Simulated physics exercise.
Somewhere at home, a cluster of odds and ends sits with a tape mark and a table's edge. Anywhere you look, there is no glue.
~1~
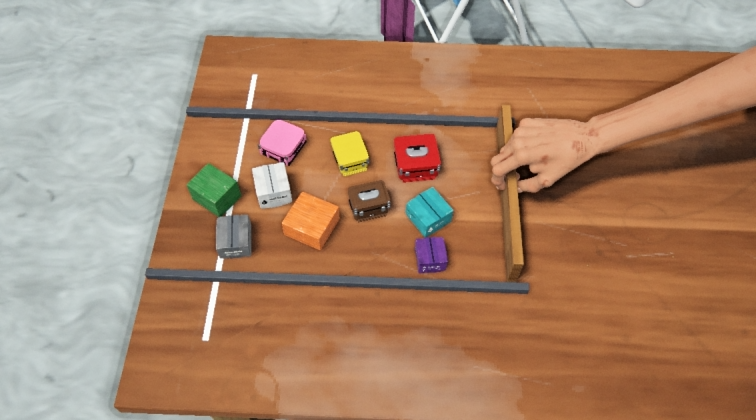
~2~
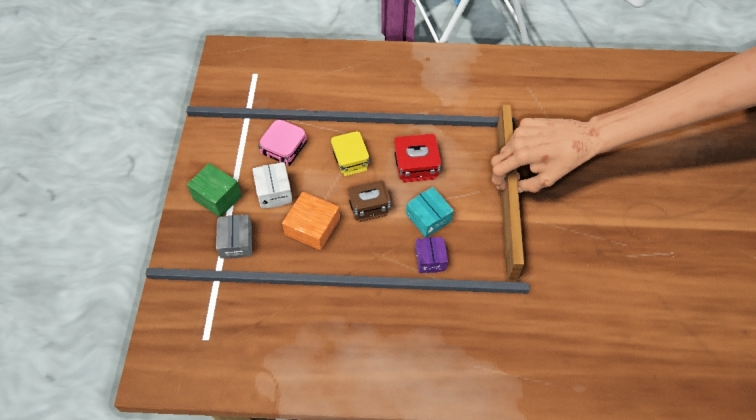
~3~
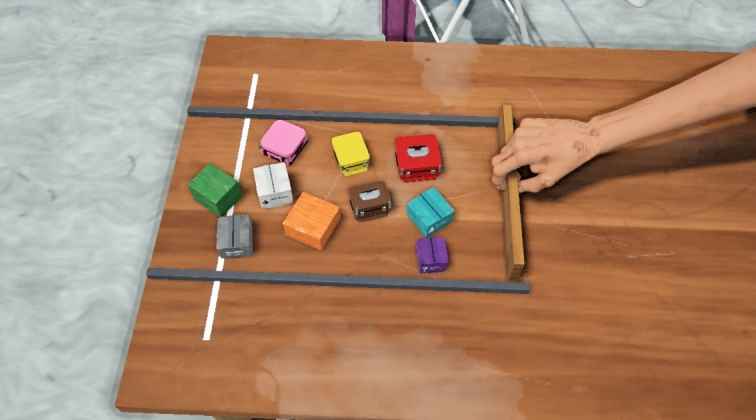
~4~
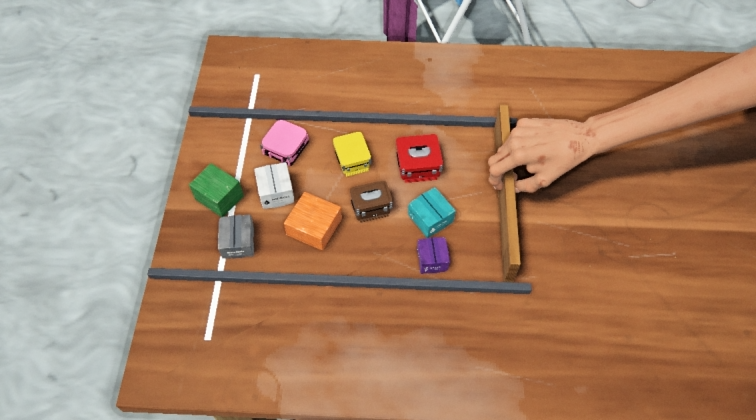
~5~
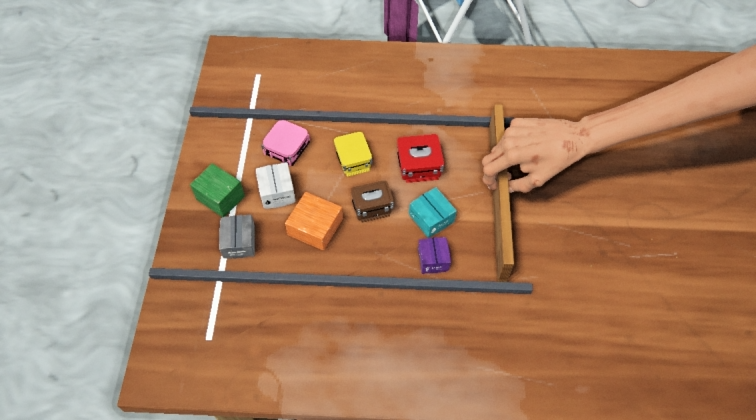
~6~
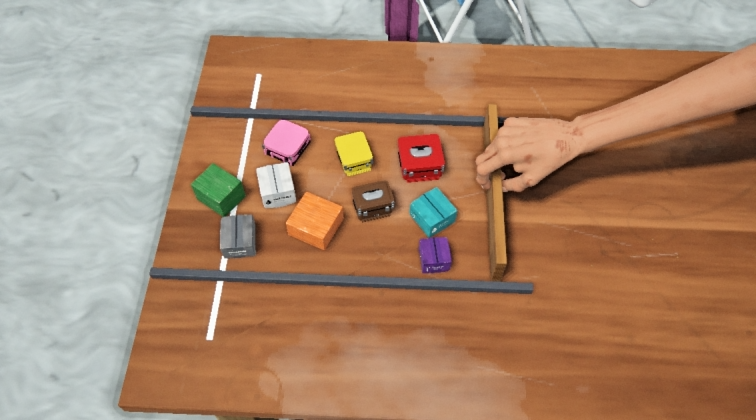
At first, a hand holds a wooden board upright at the right of a group of small colourful blocks and boxes, set between two dark rails on a wooden table. The hand then slides the board slightly left toward the red, turquoise and purple pieces, while the group stays practically still.
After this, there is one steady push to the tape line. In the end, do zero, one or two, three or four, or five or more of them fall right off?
Three or four of them do.
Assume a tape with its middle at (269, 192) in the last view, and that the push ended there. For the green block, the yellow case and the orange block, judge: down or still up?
Green block goes off, yellow case stays put, orange block stays put.
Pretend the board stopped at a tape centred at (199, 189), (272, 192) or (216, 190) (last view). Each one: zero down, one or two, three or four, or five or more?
So, for the three spots in the order asked, I'd go with more than four, 1 or 2 and 5 or more.
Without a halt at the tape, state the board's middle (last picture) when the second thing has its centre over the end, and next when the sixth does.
I'd put it close to (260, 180) and later close to (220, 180).
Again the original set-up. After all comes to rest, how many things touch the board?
Count recorded: 3.
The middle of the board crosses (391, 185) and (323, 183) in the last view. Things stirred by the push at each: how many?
6 at one spot and 10 at the other.
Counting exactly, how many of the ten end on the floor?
All told, 3.
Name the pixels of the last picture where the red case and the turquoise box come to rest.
Near (223, 149) and (219, 188).
A little later, none off yet; green block at rest near (219, 190); grey box at rest near (238, 236); white box at rest near (277, 186).
Next, none off yet; green block moving near (213, 190); grey box shifted a little near (228, 244); white box shifted about its own width near (255, 181).
Later still, none off yet; green block tilted well over near (149, 198); grey box shifted about its own width near (197, 247); white box shifted well along near (190, 174).
When it is over, the number that fall off is three or four; down, pink case, white box and green block.
